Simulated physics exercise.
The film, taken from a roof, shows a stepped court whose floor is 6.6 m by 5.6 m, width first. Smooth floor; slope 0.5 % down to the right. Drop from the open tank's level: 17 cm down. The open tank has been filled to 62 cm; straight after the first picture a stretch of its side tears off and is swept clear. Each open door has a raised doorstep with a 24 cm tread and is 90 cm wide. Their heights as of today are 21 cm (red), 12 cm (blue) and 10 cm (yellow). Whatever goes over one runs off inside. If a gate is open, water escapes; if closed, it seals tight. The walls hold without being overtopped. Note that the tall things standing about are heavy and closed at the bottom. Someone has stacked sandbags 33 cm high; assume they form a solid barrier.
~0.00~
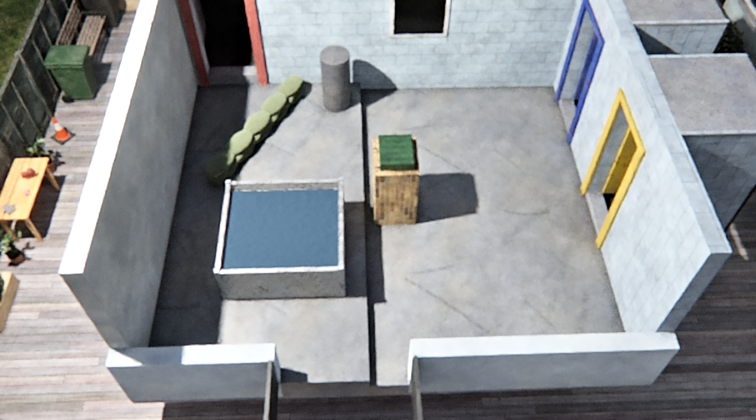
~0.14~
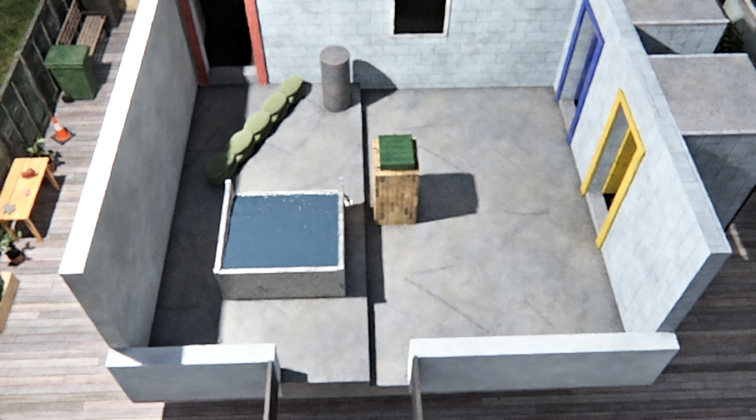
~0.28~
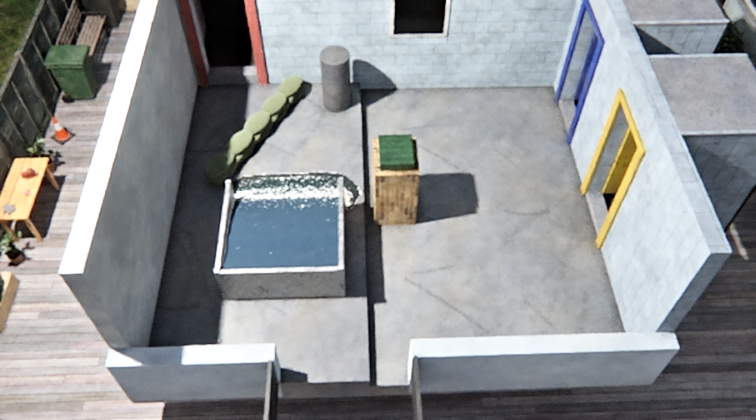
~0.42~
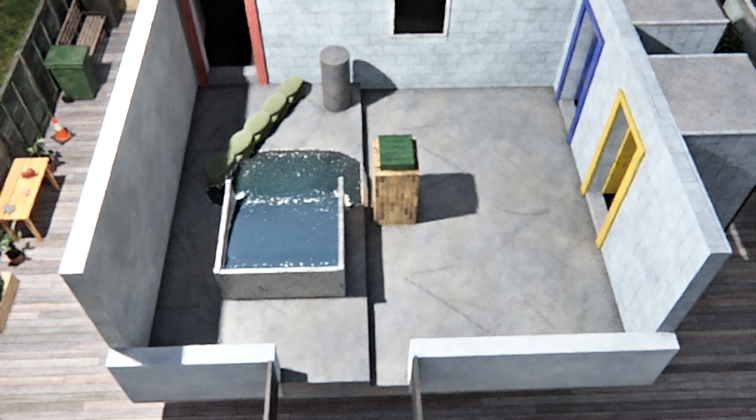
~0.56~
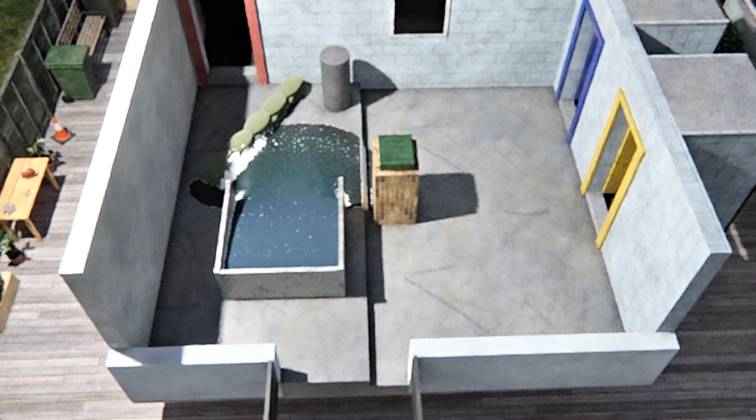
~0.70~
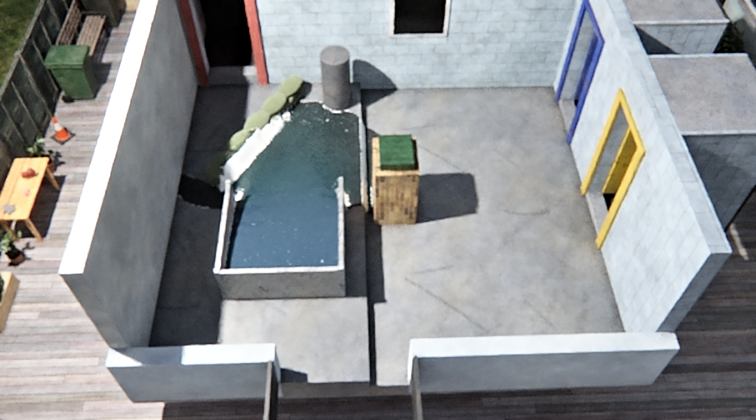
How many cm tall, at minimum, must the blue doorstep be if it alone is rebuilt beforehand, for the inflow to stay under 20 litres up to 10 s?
Around 21 cm at the least.
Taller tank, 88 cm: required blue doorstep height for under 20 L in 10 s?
Minimum height: Approx. 31 cm.
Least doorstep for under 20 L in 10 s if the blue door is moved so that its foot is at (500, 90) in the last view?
About 10.5 cm.
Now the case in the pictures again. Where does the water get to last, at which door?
Yellow.
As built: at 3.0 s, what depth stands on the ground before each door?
Before red it's 2 cm, before blue 21 cm, before yellow 0 cm.
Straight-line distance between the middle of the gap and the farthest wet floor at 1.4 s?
Reach: Approx. 3.6 m.
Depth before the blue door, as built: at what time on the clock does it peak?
Peak: Close to 3.6 s.
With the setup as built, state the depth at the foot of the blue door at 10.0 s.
It comes to about 5.5 centimetres deep.
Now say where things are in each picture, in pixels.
The first picture shows the open tank at (283, 227) is whole and still, 62 cm deep; the blue door at (577, 77) is dry.
In the second picture, water pours out on the far side and has run 0.3 m, to a hidden place; about 7 cm deep outside, 62 cm at the back.
In the third picture, the front is at (255, 178), 0.7 m from the gap on the far side; 1.2 m2 of floor is wet, 61 cm left at the back.
In the fourth picture, the gap is on the far side, the front 1.3 m out at (265, 153); the back of the open tank holds 54 cm.
In the fifth picture, the front is at (278, 128), 1.9 m from the gap on the far side; 3.7 m2 of floor is wet, 53 cm left at the back.
In the sixth picture, the gap is on the far side, the front 2.4 m out at (296, 106); the back of the open tank holds 50 cm; 3.2 m in a straight line remain to the blue door at (577, 77).
After 1.4 s water covers 25 % of the floor, deepest (44 cm) near (326, 110); it has not reached the blue door.
After 3.0 s water covers 45 % of the floor, deepest (34 cm) near (550, 93); 21 cm at the blue door, 2 litres in over its 12 cm doorstep.
After 10.0 s water covers 90 % of the floor, deepest (10 cm) near (394, 229); 6 cm at the blue door, 113 litres in over its 12 cm doorstep.
At the blue door as built, the water arrived by 2.7 s and peaked near 26 cm at 3.6 s.
With a doorstep of 17 cm, 48 litres would have come in within the 10 s; with 23 cm, 11 litres. So under 20 litres takes about 21 cm.
